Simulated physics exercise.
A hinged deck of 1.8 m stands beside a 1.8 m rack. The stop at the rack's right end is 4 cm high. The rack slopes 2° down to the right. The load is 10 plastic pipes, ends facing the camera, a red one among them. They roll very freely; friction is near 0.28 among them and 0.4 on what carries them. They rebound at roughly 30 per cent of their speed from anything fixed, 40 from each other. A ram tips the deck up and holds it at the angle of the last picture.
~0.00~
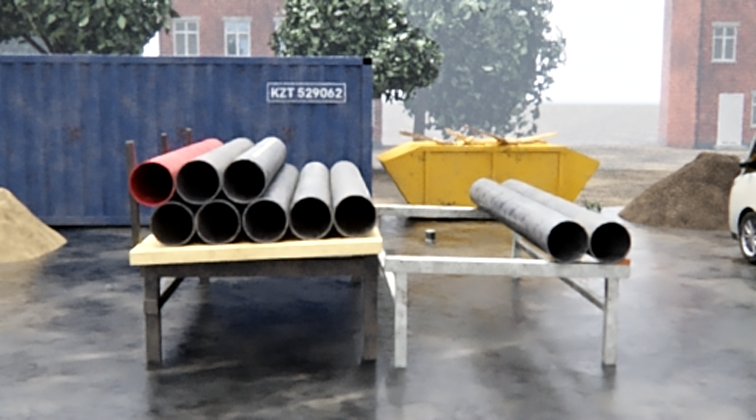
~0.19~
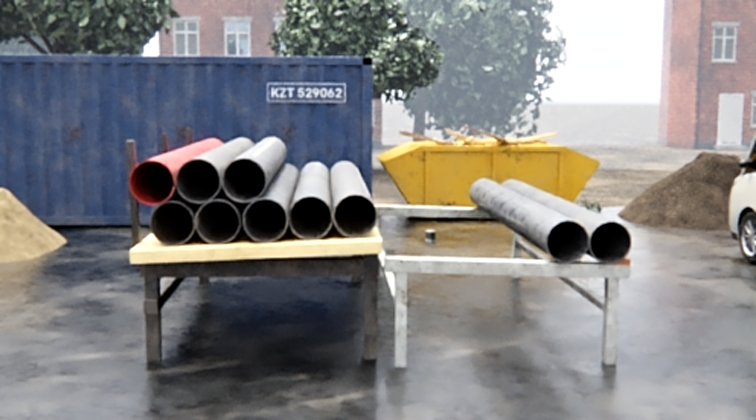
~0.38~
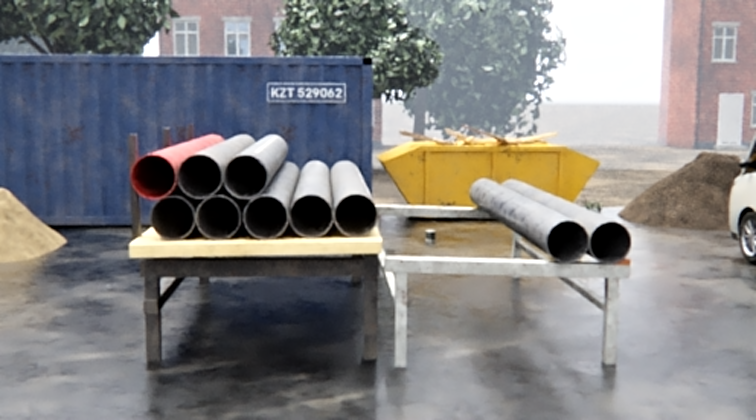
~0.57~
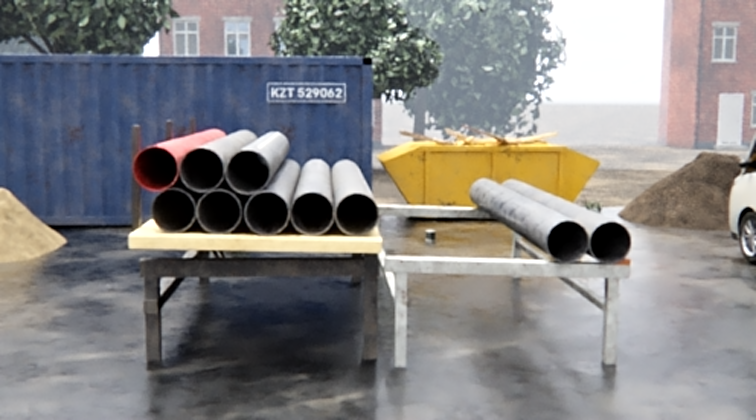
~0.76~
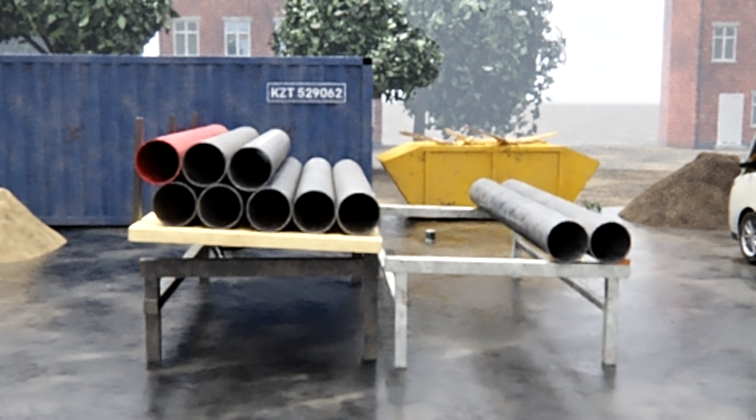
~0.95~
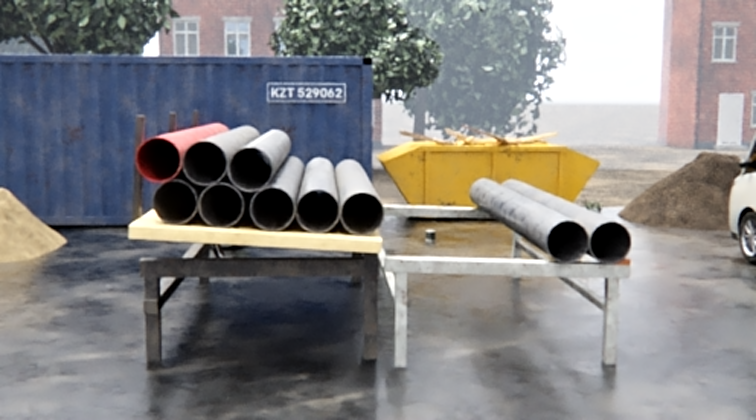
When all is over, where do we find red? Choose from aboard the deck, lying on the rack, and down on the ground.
Red comes to rest aboard the deck.
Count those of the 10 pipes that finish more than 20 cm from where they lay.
The count is 8.
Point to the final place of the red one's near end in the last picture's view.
Around (232, 207).
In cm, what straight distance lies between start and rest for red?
Red 60.
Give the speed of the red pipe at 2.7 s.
Roughly 0.6 m/s.
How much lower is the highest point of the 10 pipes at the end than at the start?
Roughly 20 cm.
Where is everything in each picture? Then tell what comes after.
The first picture shows red (152, 184); deck tilted 2° back; stop top at (629, 261).
The second picture shows red (152, 183); deck tilted 2° back.
The third picture shows red (153, 177); deck tilted 1° back.
The fourth picture shows red (155, 169); deck tilted 1° to the rack.
The fifth picture shows red (158, 162); deck tilted 3° to the rack.
The sixth picture shows red (158, 160); deck tilted 4° to the rack.
Then, 2.7 s in, red is up on others, 160 cm from the hinge; 0 past the stop so far.
In the end (5.1 s), red is on the deck, 105 cm from the hinge; 0 past the stop so far.
